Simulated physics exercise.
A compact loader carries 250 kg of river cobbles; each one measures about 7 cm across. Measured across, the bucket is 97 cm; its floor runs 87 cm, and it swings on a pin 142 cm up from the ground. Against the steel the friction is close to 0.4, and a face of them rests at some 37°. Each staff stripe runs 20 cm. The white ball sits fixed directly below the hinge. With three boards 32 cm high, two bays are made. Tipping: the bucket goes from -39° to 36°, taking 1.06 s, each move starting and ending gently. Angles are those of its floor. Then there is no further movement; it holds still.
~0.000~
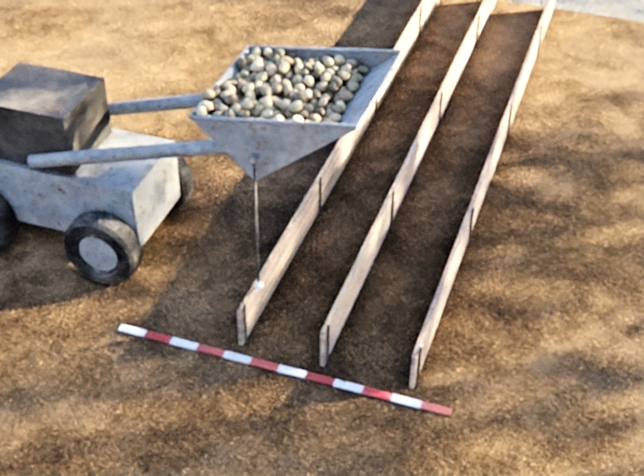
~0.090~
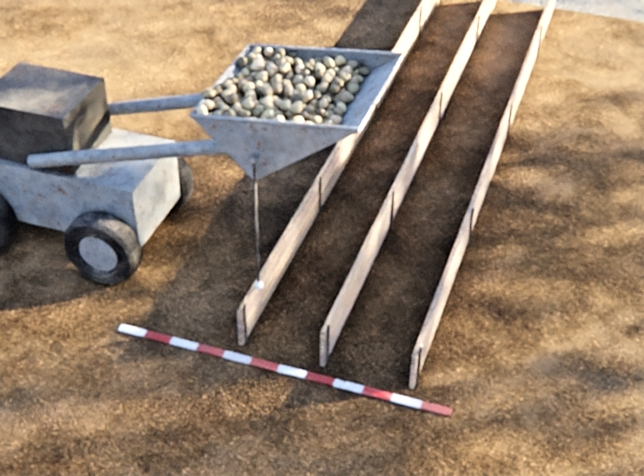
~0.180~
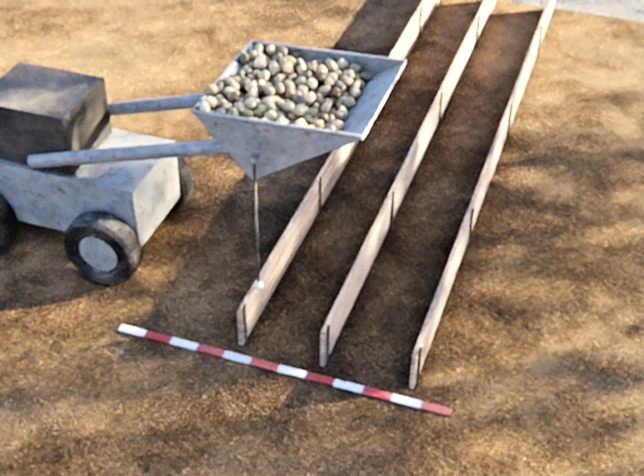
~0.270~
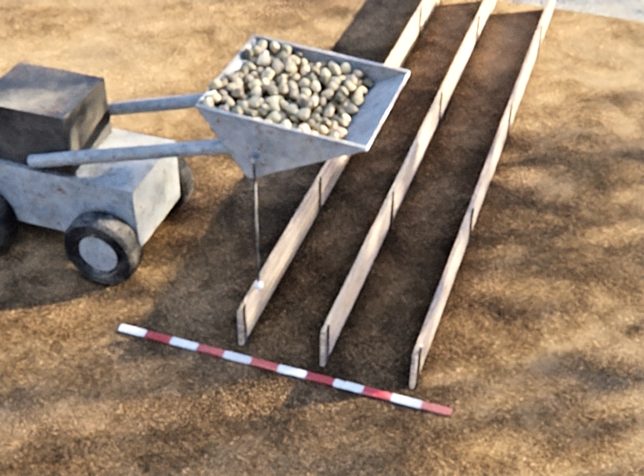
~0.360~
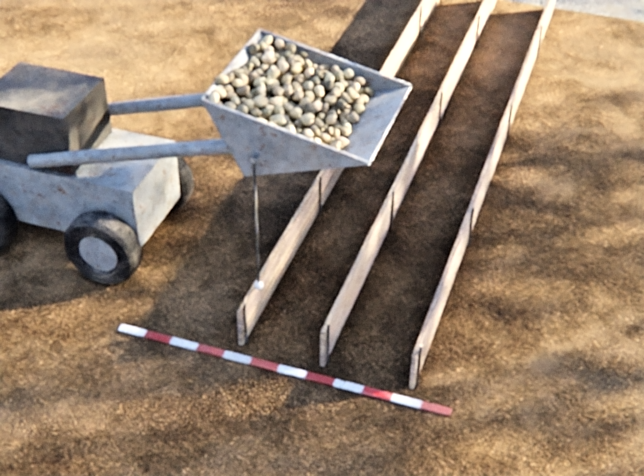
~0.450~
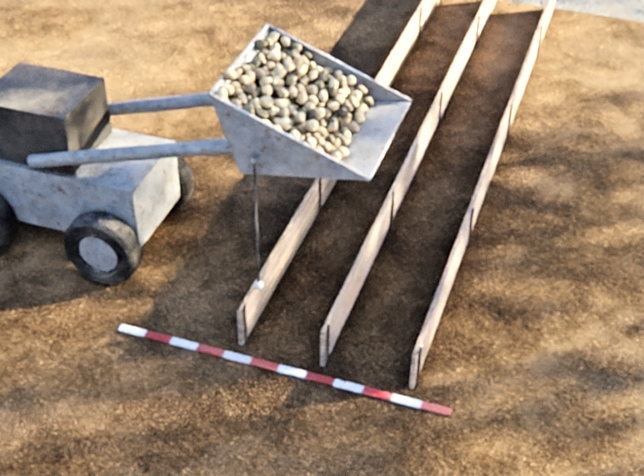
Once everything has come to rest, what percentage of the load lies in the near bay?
About 0 per cent.
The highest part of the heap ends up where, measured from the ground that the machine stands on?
Close to 34 cm above that ground.
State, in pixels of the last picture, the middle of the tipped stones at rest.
I'd put it close to (411, 296).
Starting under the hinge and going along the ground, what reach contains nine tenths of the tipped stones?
Some 110 cm out from the hinge.
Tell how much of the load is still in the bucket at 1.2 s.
I'd put it at some 80 per cent.
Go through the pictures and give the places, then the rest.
In the first frame, the bucket is at -39°, its lip at (358, 127); the top of the load is at (329, 72).
In the second frame, lip at (360, 130), floor tilted -37°, highest stones at (323, 72); the stones move at 0.1 m/s on average.
In the third frame, lip at (363, 138), floor tilted -33°, highest stones at (283, 66); the stones move at 0.2 m/s on average.
In the fourth frame, the bucket is at -27°, its lip at (367, 149); the top of the load is at (265, 56); the stones move at 0.3 m/s on average.
In the fifth frame, lip at (369, 164), floor tilted -19°, highest stones at (263, 52); the stones move at 0.3 m/s on average.
In the sixth frame, lip at (370, 180), floor tilted -10°, highest stones at (270, 48); the stones move at 0.4 m/s on average.
After 0.8 s the floor is at 25°; 100 % in the bucket; the foremost stones are at (351, 160).
After 1.2 s the floor is at 36°; 79 % in the bucket, 21 % in the far bay; the foremost stones are at (392, 221).
After 1.5 s the floor is at 36°; 20 % in the bucket, 77 % in the far bay, 3 % past the last board; the foremost stones are at (468, 299).
After 3.9 s the floor is at 36°; 0 % in the bucket, 95 % in the far bay, 5 % past the last board; the foremost stones are at (604, 344).
